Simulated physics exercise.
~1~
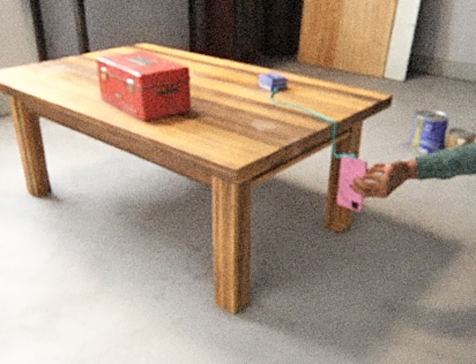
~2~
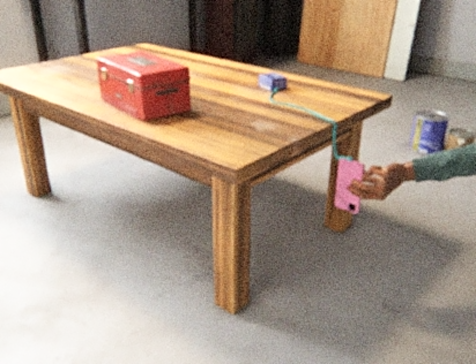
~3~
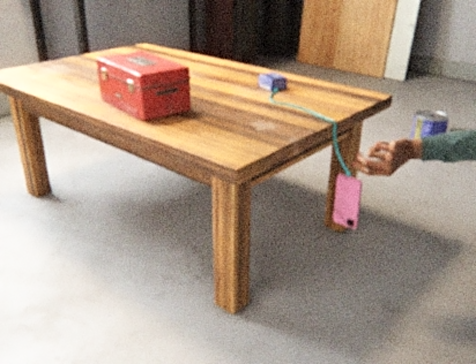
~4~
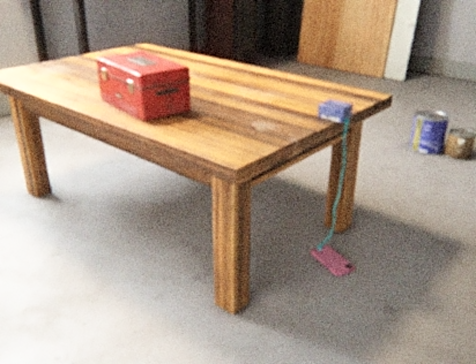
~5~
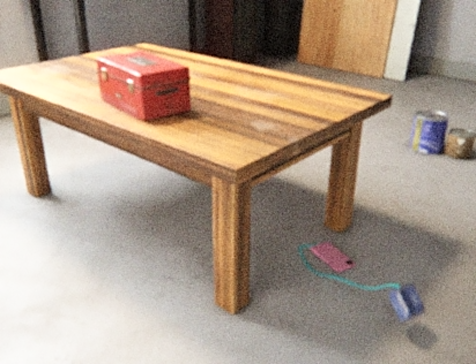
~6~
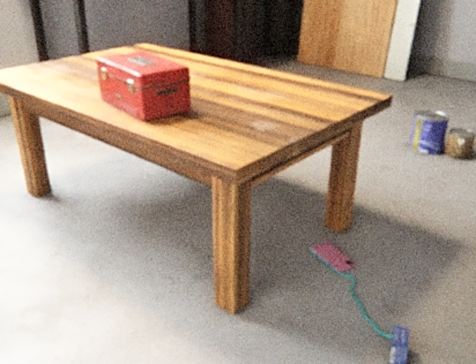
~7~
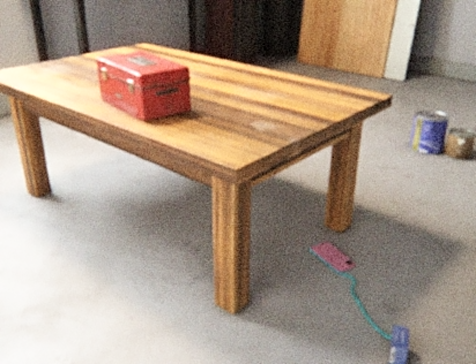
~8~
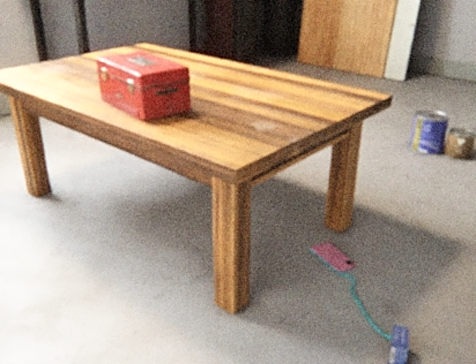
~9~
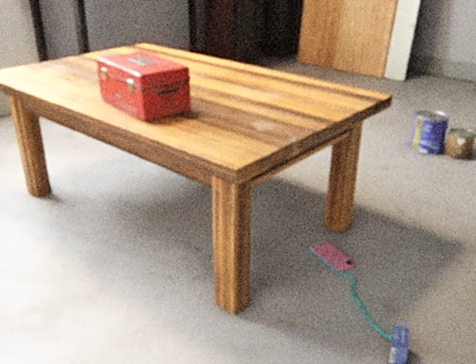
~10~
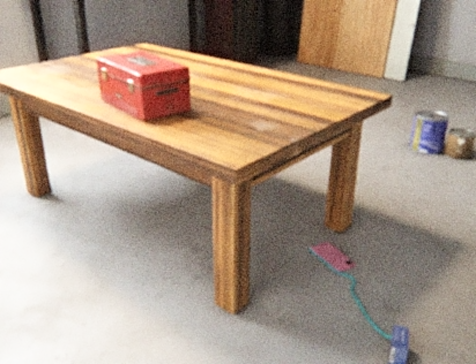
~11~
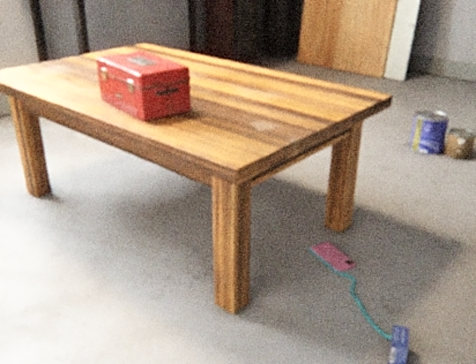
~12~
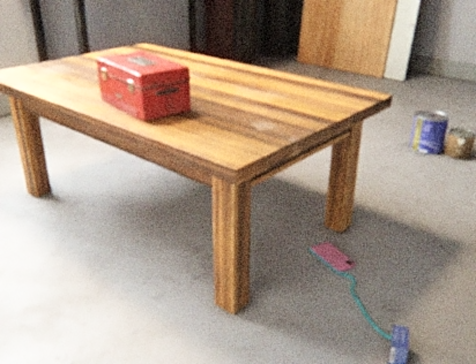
In a room with a grey floor, a still view looks slightly down on a low wooden table. A red toolbox sits toward the left of the tabletop, a small blue box rests near the far edge, and two cans stand on the floor at right. A hand reaching in from the right holds a pink phone beside the table, joined to the box by a teal string. The fingers open and the hand withdraws as the phone drops to the floor, dragging the box rightward and over the edge. The box lands at lower right, and both lie still, the toolbox unmoved.
